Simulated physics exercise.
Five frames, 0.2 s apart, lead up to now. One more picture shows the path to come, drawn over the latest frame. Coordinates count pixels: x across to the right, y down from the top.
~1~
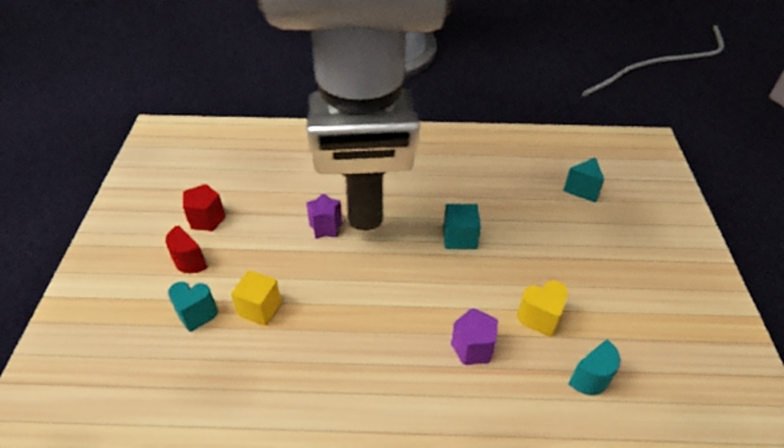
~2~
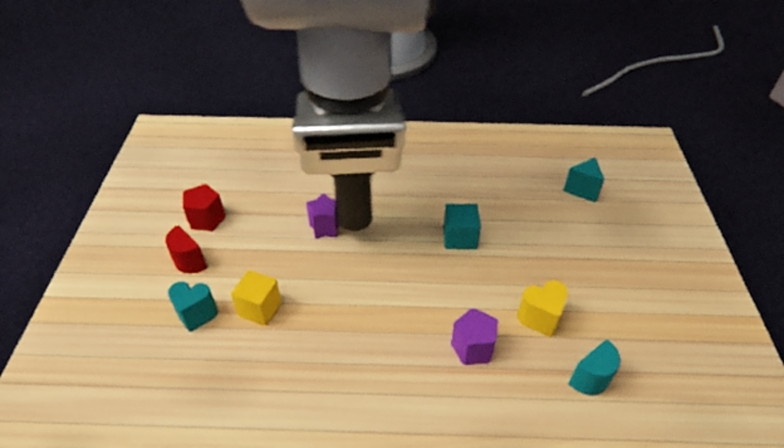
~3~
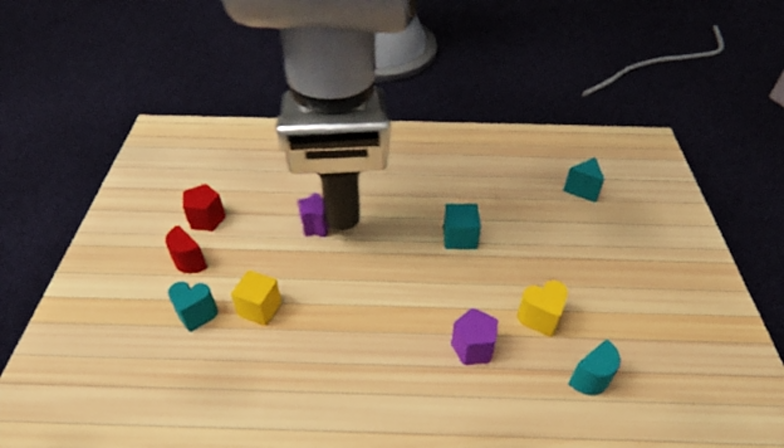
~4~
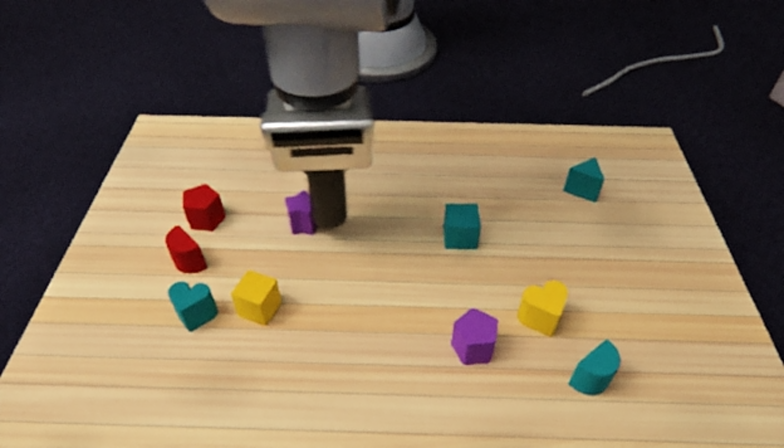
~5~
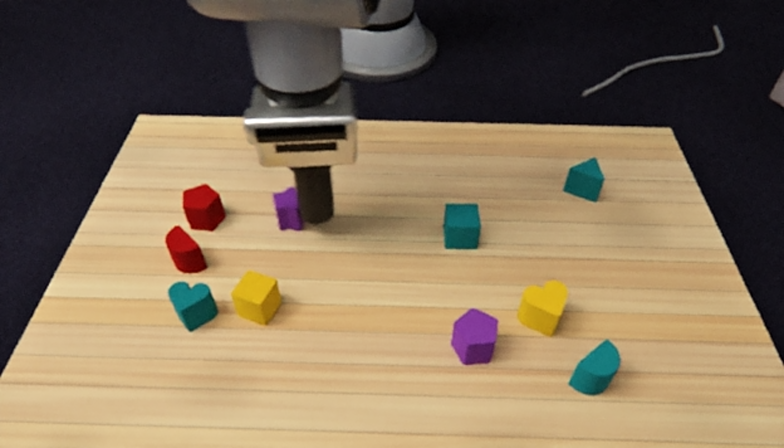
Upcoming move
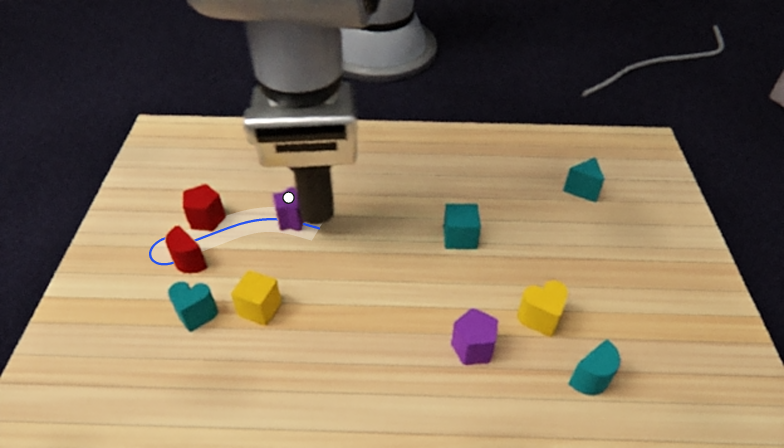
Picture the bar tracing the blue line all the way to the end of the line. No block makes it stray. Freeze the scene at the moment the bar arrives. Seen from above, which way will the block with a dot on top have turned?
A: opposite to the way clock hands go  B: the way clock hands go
B: The way clock hands go.
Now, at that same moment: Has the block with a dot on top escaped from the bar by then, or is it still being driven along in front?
Slipped loose.
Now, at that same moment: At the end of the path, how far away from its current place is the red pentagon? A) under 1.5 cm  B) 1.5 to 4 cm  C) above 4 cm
The correct letter is B.
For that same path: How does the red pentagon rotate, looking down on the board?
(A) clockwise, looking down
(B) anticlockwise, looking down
My pick is B.
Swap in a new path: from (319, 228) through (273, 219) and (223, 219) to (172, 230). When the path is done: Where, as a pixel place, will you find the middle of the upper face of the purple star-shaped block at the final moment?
It is at (199, 179).
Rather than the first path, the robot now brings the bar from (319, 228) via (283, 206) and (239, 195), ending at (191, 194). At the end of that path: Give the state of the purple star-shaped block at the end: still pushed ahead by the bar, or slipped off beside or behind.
Ahead to the end.
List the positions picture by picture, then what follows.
In the first picture, bar's lower end (366, 218); red half-round block (180, 239); turquoise heart (187, 293); red pentagon (199, 196); purple star-shaped block (323, 205).
In the second picture, bar (355, 219); blocks still.
In the third picture, bar (343, 218); purple star-shaped block (314, 204).
In the fourth picture, bar (330, 216); purple star-shaped block (301, 201).
In the fifth picture, bar (317, 212); red half-round block (180, 239); turquoise heart (187, 293); red pentagon (199, 196); purple star-shaped block (289, 198).
Drawn move, from (319, 228) through (271, 219) and (220, 231) to (169, 250); the dot is on the purple star-shaped block.
On the path given first. One third of the way, bar (266, 203); purple star-shaped block (239, 188).
Two thirds of the way, bar (215, 215); red pentagon (176, 194), turned 40° anticlockwise; purple star-shaped block (211, 187), turned 50° clockwise.
At the end, bar (162, 234); red half-round block (163, 248), turned 80° anticlockwise; turquoise heart still; red pentagon (176, 194), turned 40° anticlockwise; purple star-shaped block (211, 187), turned 50° clockwise.
